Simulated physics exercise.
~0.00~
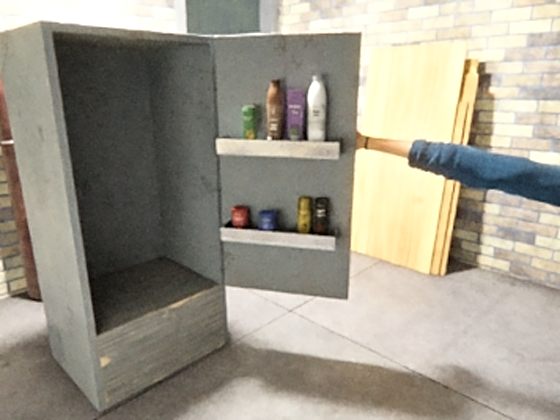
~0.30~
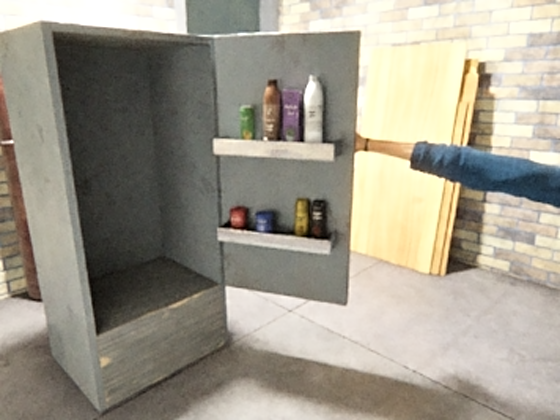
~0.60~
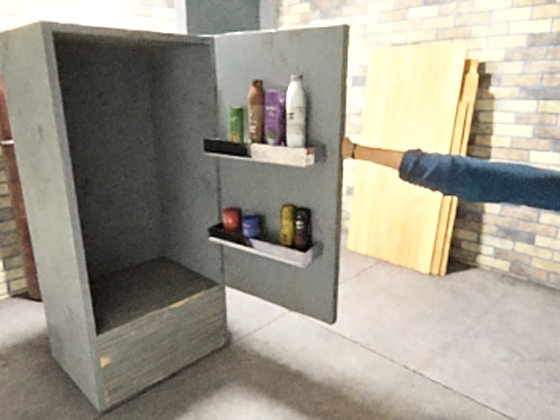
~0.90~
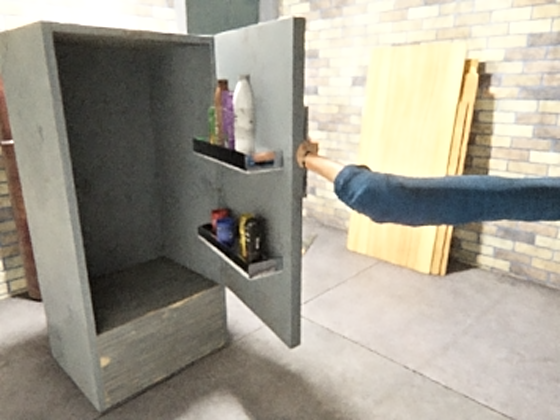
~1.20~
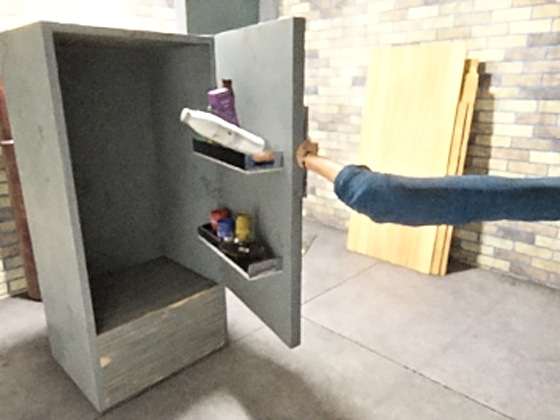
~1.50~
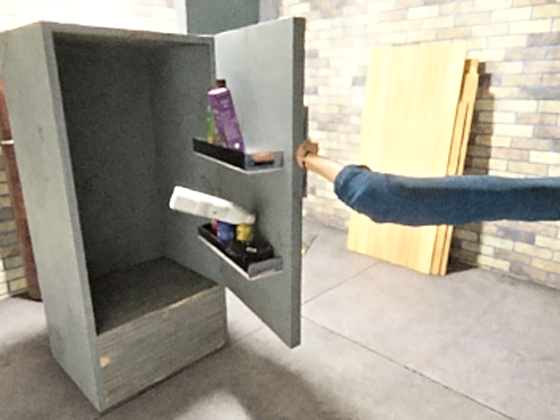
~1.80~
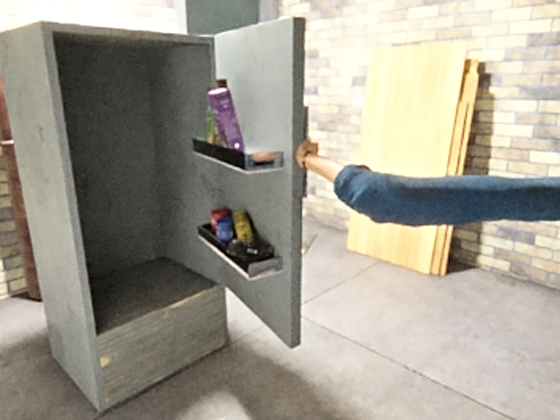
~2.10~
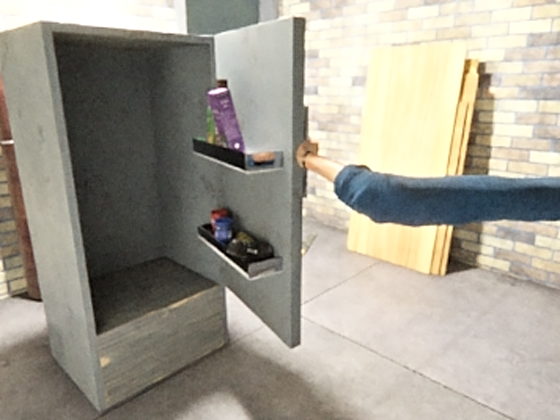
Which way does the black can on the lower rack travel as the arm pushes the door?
It moves to the left, carried along with the swinging door.
